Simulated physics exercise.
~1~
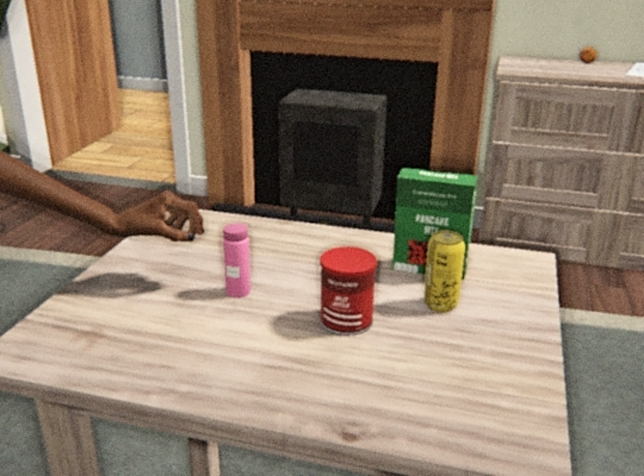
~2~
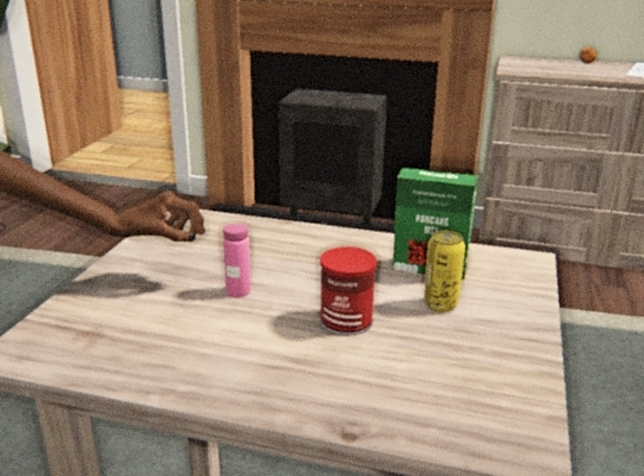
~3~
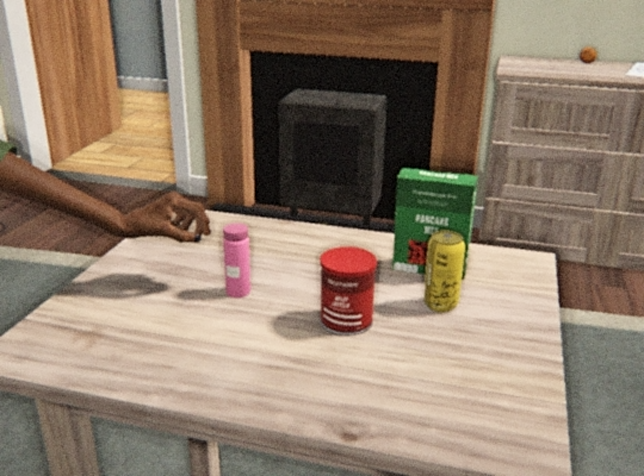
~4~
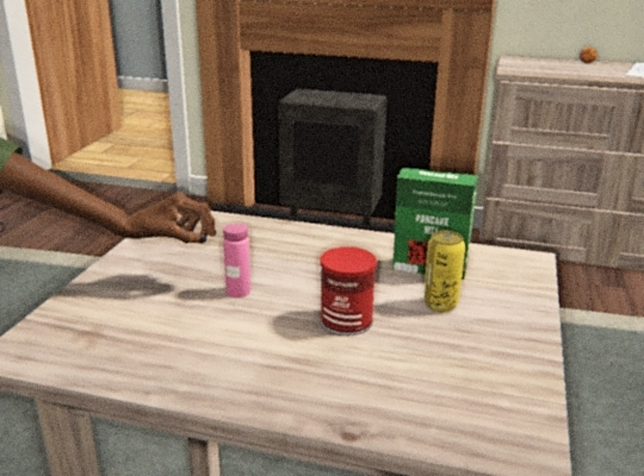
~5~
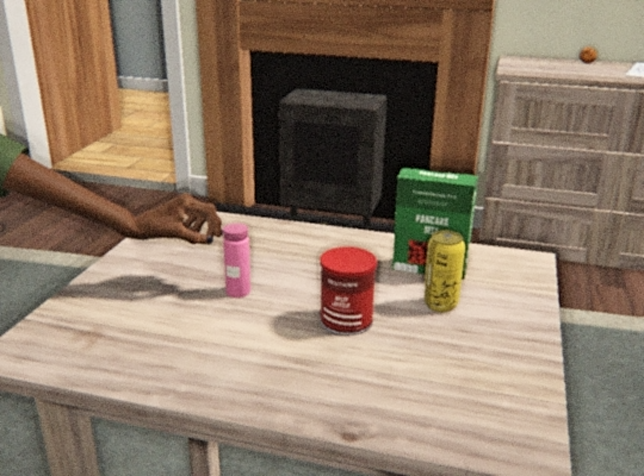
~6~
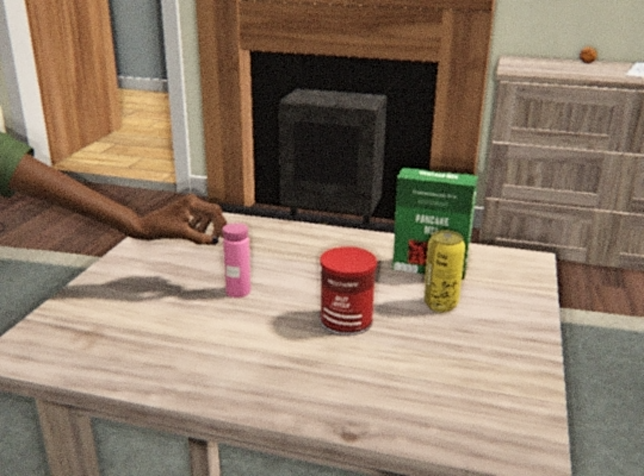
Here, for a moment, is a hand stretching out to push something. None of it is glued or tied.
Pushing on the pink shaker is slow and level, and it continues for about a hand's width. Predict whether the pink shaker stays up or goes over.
It goes over.
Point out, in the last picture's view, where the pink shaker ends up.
Pretty much around (285, 288), I'd say.
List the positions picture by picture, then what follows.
The first frame shows pink shaker (237, 261).
The second frame shows pink shaker (237, 261).
The third frame shows pink shaker (237, 261).
The fourth frame shows pink shaker (237, 261).
The fifth frame shows pink shaker (237, 261).
The sixth frame shows pink shaker (237, 261).
Then, 0.40 s on from there, pink shaker turned 22° from how it was put near (251, 261).
Then, 0.60 s on from there, pink shaker turned 56° from how it was put near (271, 270).
Then, 0.80 s on from there, pink shaker on its side near (285, 288).
In the end, toppled on the table, pink shaker. At the end, from the last picture's camera, pink shaker near (285, 288).
